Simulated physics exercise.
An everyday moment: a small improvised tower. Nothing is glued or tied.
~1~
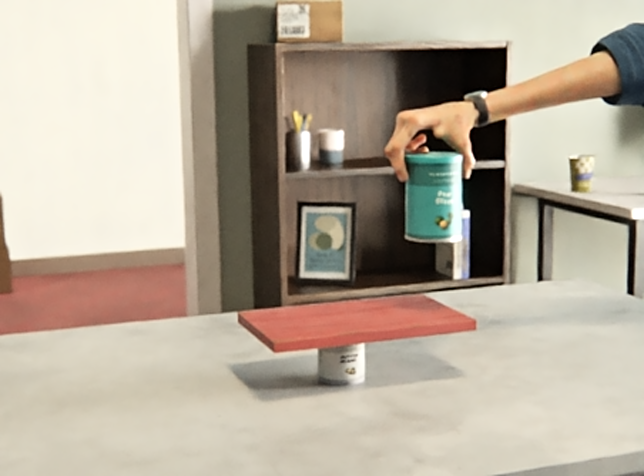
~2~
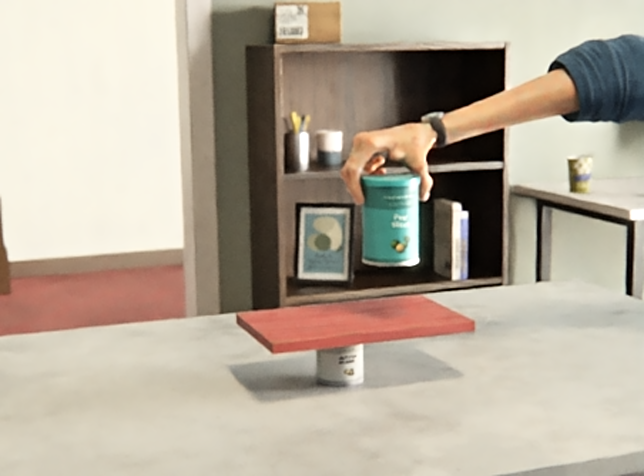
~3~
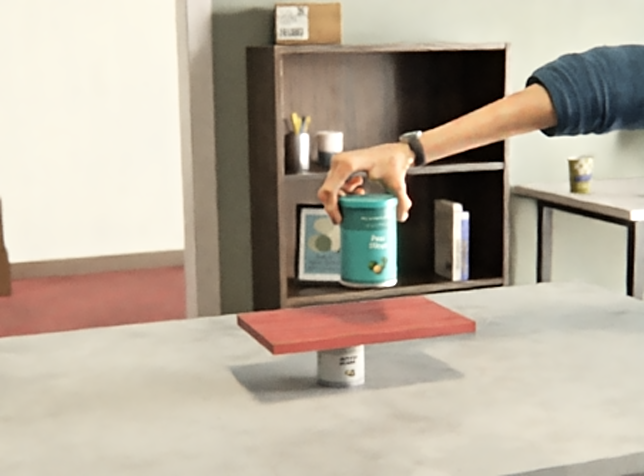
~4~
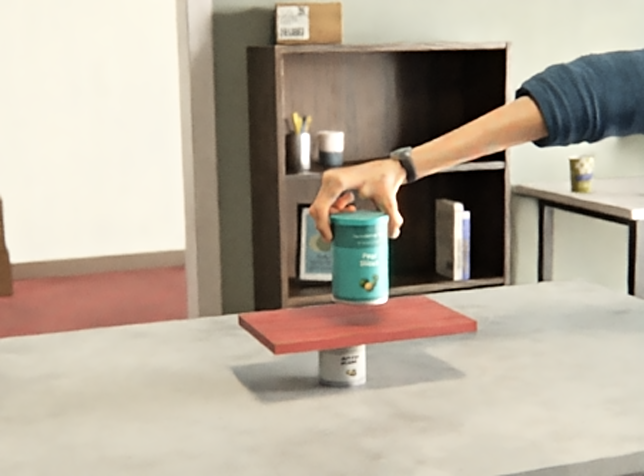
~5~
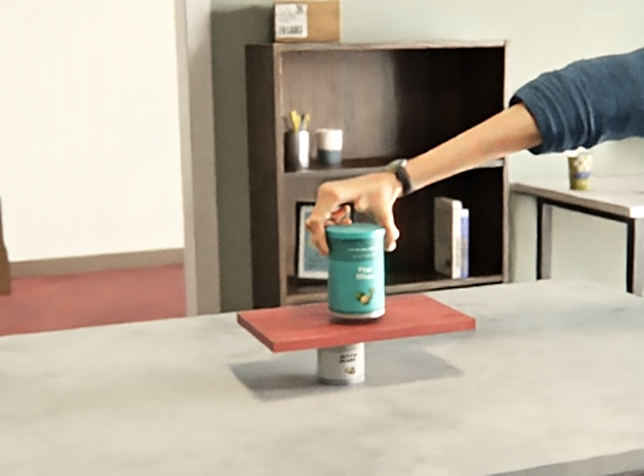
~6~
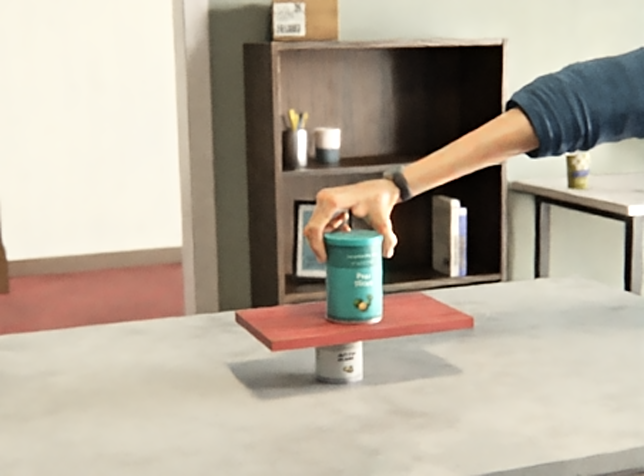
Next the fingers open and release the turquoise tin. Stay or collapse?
It holds.
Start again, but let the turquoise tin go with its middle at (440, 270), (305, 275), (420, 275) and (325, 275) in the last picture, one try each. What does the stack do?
First try: It gives way; second try: It keeps its balance; third try: It comes apart; fourth try: It holds.
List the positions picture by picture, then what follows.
In the first picture, coming down; turquoise tin (433, 197); red board (355, 321).
In the second picture, coming down; turquoise tin (390, 219); red board (353, 322).
In the third picture, coming down; turquoise tin (368, 240); red board (354, 323).
In the fourth picture, coming down; turquoise tin (359, 257); red board (355, 323).
In the fifth picture, coming down; turquoise tin (355, 270); red board (354, 321).
In the sixth picture, in place under the hand; turquoise tin (354, 277); red board (352, 319).
Then, 0.80 s on from there, no change.
Then, 1.70 s on from there, turquoise tin resting near (354, 277).
In the end, all 3 unmoved. At the end, from the last picture's camera, turquoise tin near (354, 277). The stack stays up.
